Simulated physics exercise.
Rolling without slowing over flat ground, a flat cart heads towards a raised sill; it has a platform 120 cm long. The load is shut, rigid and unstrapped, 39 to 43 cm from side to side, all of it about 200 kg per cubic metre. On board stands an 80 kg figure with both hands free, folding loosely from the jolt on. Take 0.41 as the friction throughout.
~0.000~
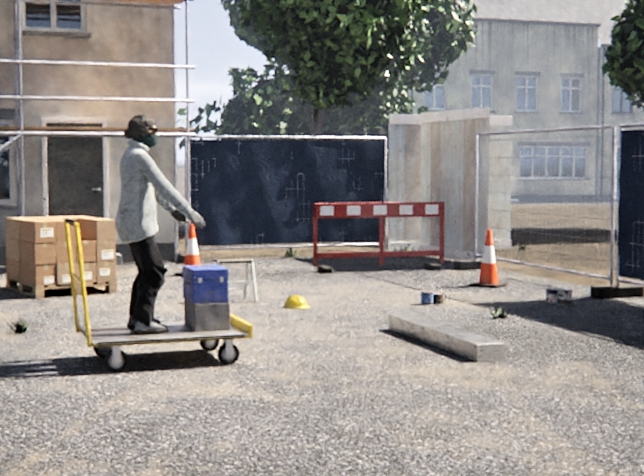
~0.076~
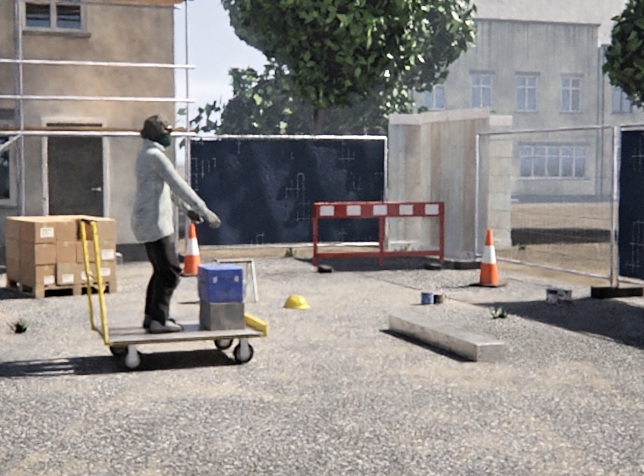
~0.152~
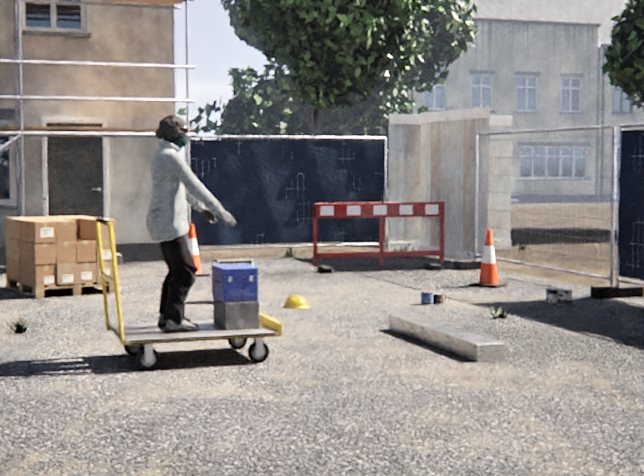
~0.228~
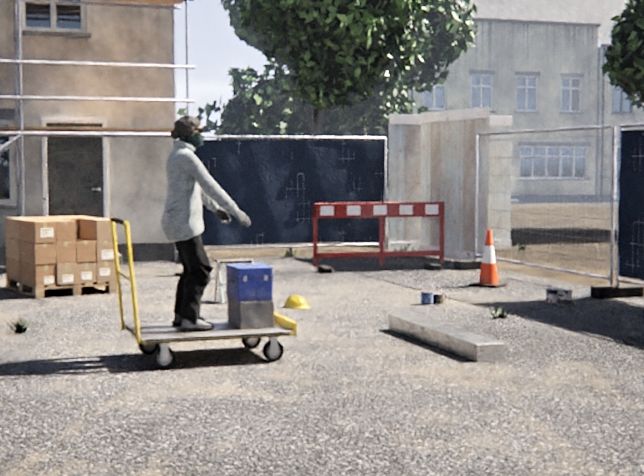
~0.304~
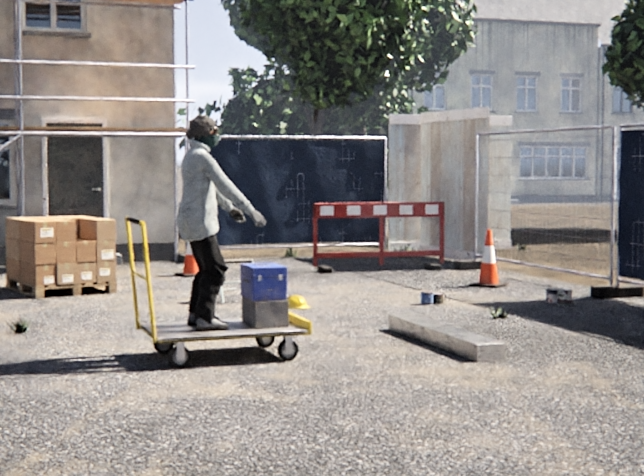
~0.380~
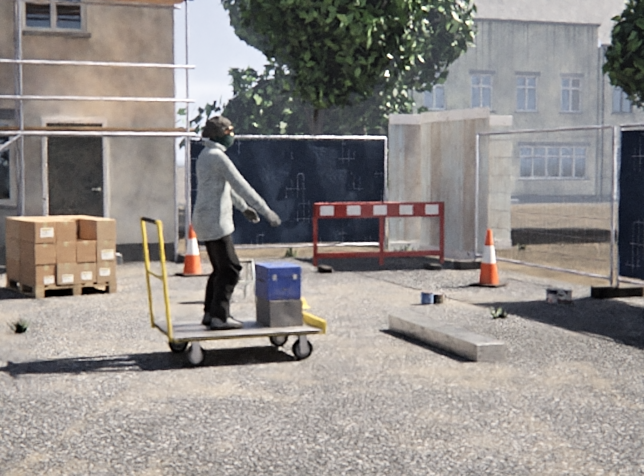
In a sunlit gravel yard beside a scaffolded building, a figure in a pale coat stands on a flat cart behind a blue toolbox, arms held forward, as the cart rolls steadily to the right past an orange cone.
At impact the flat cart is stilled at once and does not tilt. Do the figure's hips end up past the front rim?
Yes, looks like it passes the edge this time.
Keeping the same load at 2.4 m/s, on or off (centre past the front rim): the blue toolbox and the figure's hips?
In that case blue off, hips off.
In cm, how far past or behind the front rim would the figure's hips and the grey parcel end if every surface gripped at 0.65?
Hips 10 past, grey 20 behind.
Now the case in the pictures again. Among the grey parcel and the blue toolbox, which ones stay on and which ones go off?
Result - grey: Stays; blue: Goes over.
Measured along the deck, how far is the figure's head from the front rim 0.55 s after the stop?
Roughly 20 cm past the front rim.
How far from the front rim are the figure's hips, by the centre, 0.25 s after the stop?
Around 45 cm short of the front rim.
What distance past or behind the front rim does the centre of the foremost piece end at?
Its centre ends some 70 cm past the rim.
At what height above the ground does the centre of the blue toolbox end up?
About 15 cm.
Impact comes at 1.11 s.
After 1.36 s the figure's hips are 46 cm behind the rim, near (390, 245) in the last picture's view.
After 1.66 s the figure's hips are 45 cm behind the rim, near (390, 246) in the last picture's view.
After 2.11 s the figure's hips are 16 cm past the rim, near (456, 265) in the last picture's view.
Final state at 4.6 s, past the rim, blue toolbox and the figure's hips; behind it, grey parcel.
